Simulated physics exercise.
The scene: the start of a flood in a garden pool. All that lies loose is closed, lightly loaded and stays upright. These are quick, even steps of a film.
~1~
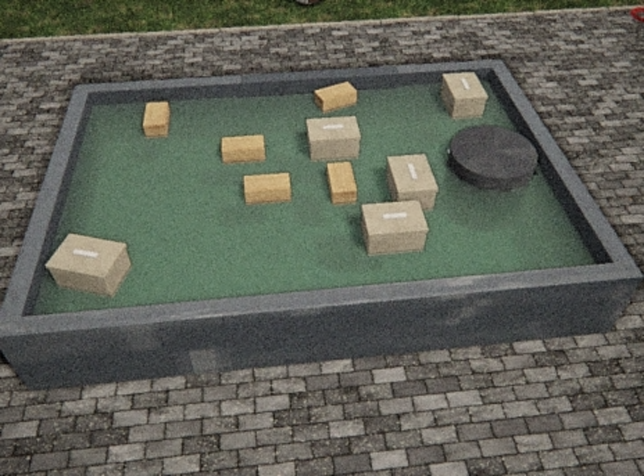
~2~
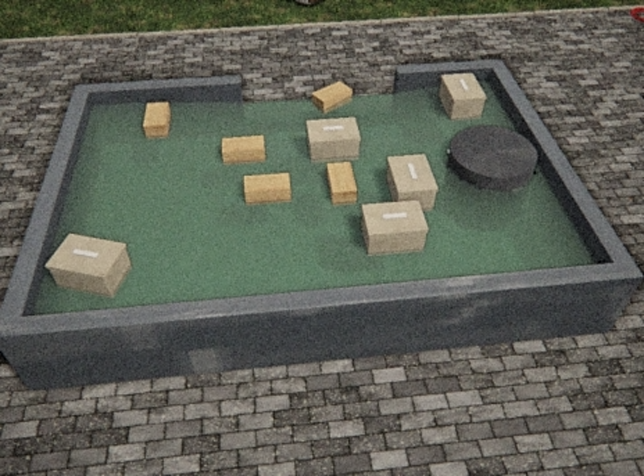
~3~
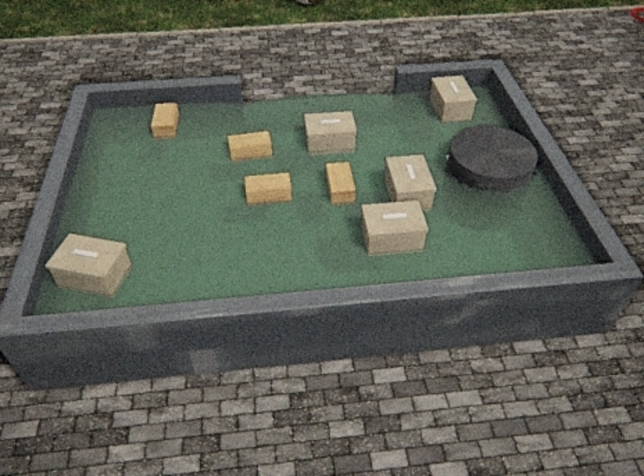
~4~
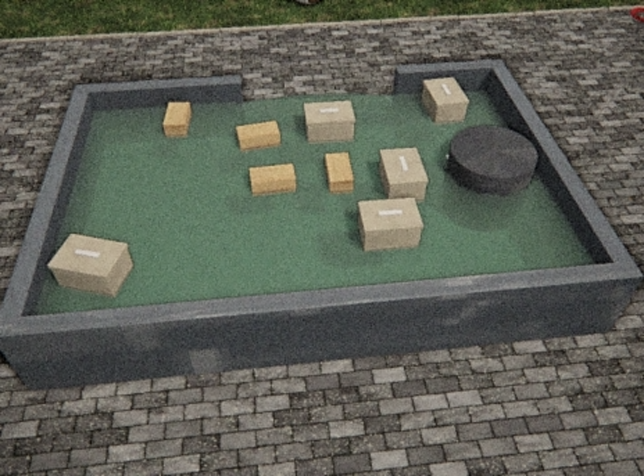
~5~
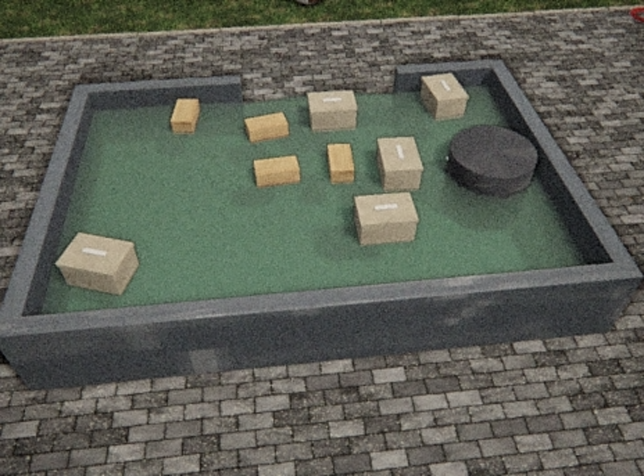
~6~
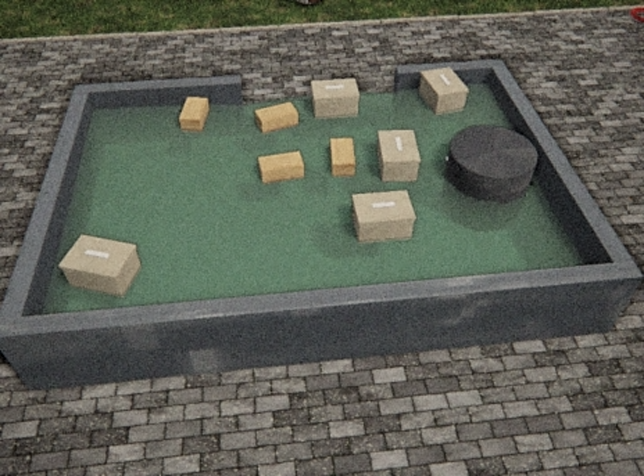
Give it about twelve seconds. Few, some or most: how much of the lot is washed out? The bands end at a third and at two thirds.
It is at least two thirds.
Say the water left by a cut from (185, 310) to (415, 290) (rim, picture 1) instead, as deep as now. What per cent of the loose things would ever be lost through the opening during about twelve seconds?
About 70 per cent.
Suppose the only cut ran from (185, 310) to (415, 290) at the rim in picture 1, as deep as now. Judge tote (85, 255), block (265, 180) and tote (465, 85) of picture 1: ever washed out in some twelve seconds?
As listed: Washed out, yes, inside.
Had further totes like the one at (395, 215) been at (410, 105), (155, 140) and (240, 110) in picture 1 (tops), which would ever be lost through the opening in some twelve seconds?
In turn: Out, washed out, through.
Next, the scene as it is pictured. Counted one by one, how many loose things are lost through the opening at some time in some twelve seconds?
I count 8.
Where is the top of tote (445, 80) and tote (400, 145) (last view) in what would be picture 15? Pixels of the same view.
Close to (398, 94) and (359, 96).
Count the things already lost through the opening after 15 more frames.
It comes to 8.
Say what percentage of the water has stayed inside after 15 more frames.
Close to 56 %.
A moment on, 2 of 10 are out; 8 afloat.
Next, 5 of 10 are out; 5 afloat.
Later, 8 of 10 are out; 2 afloat.
In the end, 8 of 10 are out; 2 afloat.
